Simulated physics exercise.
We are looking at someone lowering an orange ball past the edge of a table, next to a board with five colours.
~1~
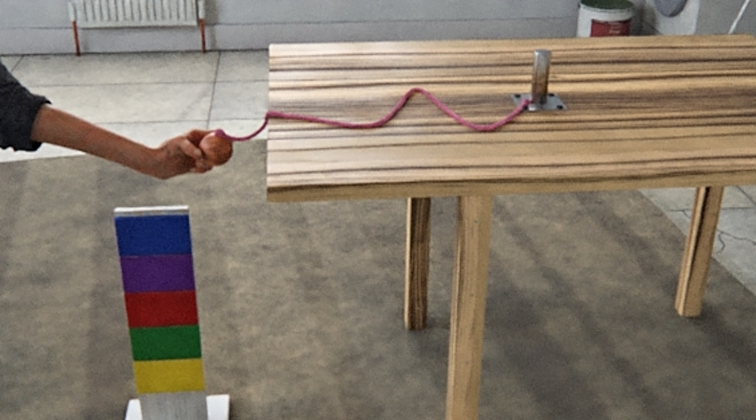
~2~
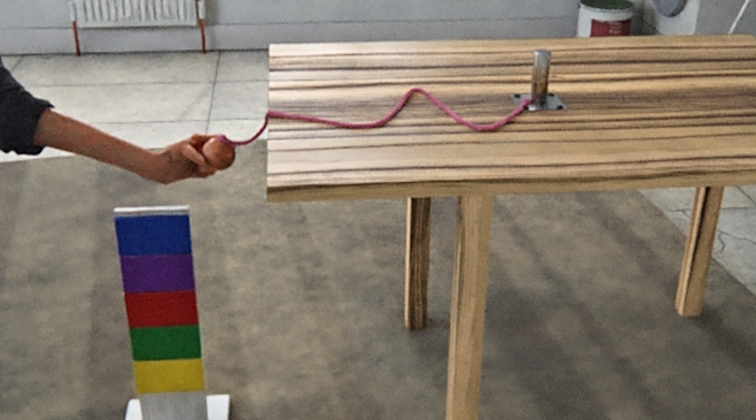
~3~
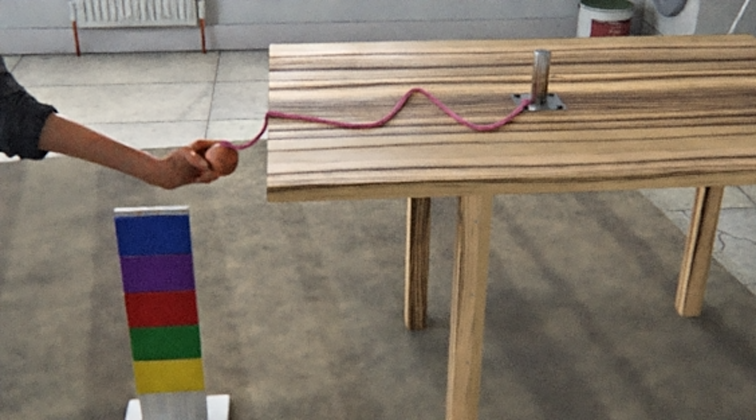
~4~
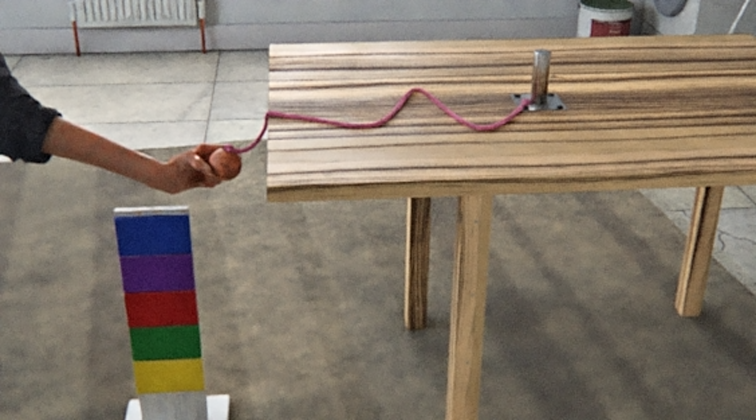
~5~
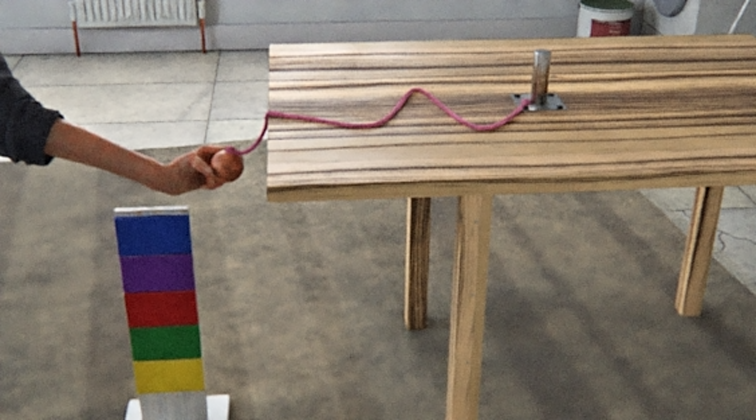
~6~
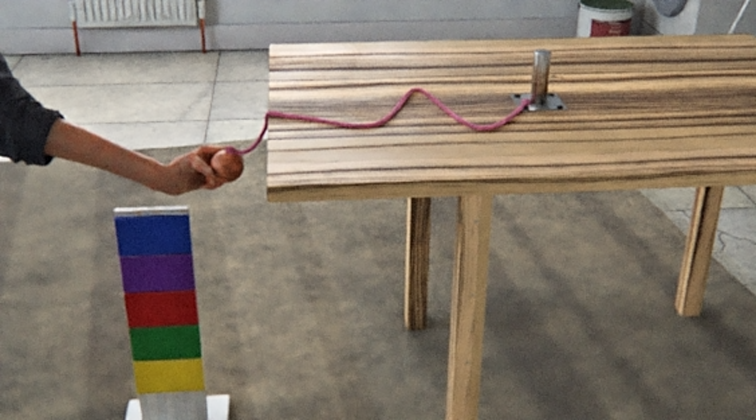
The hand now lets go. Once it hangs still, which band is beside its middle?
Its centre hangs level with the green band.
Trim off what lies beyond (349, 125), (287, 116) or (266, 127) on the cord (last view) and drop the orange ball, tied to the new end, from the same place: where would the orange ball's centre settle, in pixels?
Near (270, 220), (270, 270) and (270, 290).
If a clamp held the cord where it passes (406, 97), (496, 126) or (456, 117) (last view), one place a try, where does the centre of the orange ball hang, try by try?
In that order: (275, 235), (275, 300) and (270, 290).
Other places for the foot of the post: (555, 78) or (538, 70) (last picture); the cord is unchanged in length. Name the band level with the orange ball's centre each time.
Try by try: Red; red.
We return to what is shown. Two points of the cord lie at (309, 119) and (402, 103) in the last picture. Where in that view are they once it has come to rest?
Near (276, 239) and (270, 118).
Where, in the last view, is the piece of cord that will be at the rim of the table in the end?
That spot is around (402, 103).
A little later, ball near (273, 311); level with red.
Next, ball near (276, 338); level with green.
When it is over, ball near (281, 339); level with green. Its middle rests at the green band.
